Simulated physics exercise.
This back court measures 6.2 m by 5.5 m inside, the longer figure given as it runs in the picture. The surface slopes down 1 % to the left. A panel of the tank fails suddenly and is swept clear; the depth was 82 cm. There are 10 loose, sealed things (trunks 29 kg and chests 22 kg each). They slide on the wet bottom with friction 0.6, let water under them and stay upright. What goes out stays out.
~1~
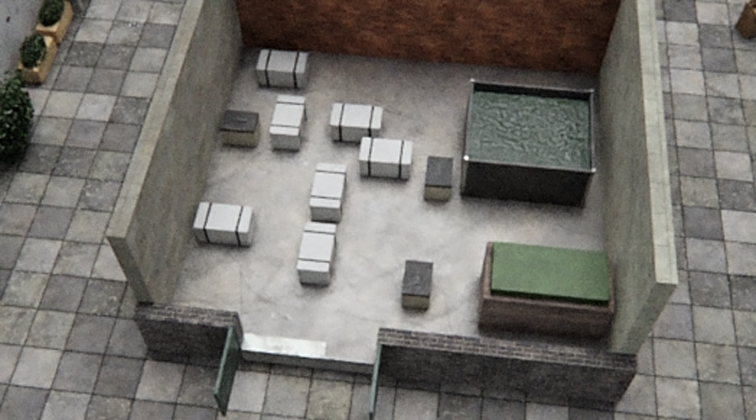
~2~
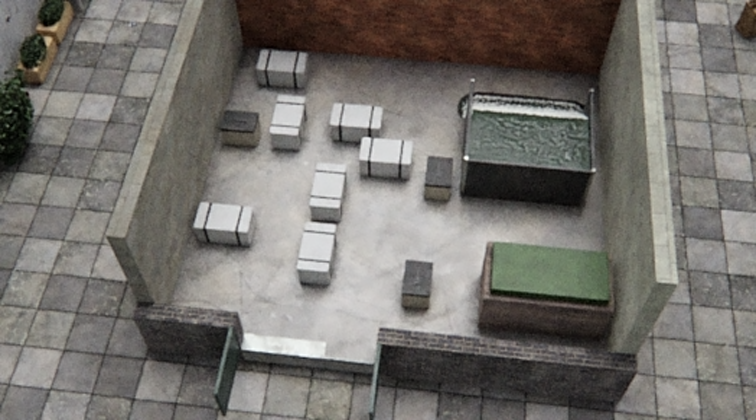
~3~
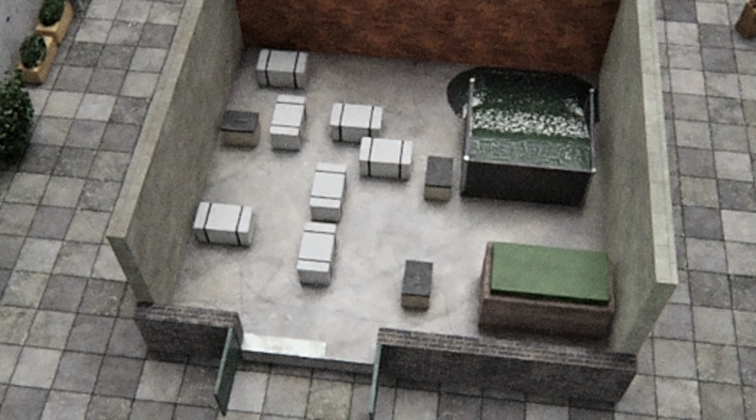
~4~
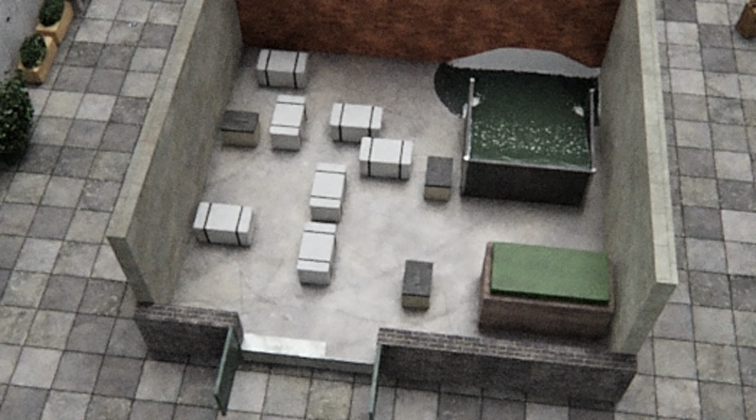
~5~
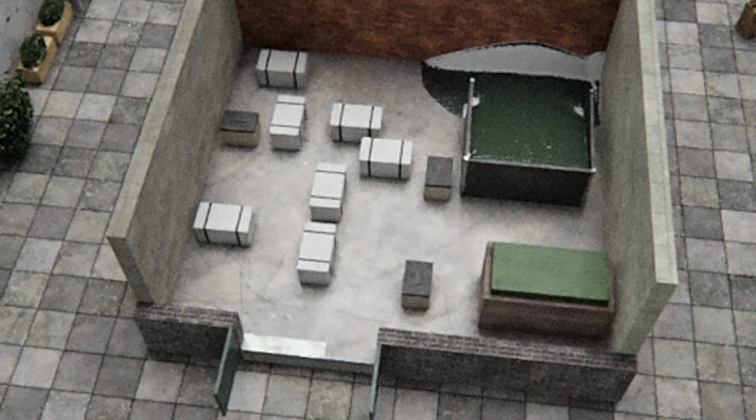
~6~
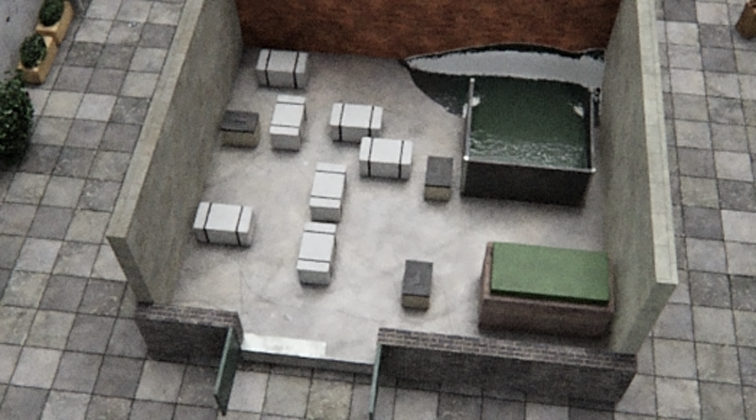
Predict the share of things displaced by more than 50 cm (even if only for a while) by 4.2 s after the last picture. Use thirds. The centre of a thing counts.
It is between one and two thirds.
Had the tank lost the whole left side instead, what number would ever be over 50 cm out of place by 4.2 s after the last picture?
In that case 9 of them.
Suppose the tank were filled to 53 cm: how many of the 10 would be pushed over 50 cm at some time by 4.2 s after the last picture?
In that case 1 of them.
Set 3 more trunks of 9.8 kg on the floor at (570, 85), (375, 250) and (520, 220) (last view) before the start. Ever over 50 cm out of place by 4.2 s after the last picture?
In that order: More, under, less.
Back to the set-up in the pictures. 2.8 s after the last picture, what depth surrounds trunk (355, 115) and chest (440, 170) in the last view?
Roughly 4 and 1 cm.
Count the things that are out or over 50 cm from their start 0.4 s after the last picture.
By then 0.
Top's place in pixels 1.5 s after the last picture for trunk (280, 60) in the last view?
Around (256, 63).
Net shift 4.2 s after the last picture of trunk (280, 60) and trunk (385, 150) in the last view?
In turn: 120 cm, 10 cm.
Then, 0.4 s after the last picture 0 of 10 are over 50 cm from their spots; 0 afloat.
Then, 1.5 s after the last picture 0 of 10 are over 50 cm from their spots; 0 afloat.
Then, 2.8 s after the last picture 3 of 10 are over 50 cm from their spots; 2 afloat.
Then, 4.2 s after the last picture 5 of 10 are over 50 cm from their spots, and 5 have been at some point; 2 afloat.
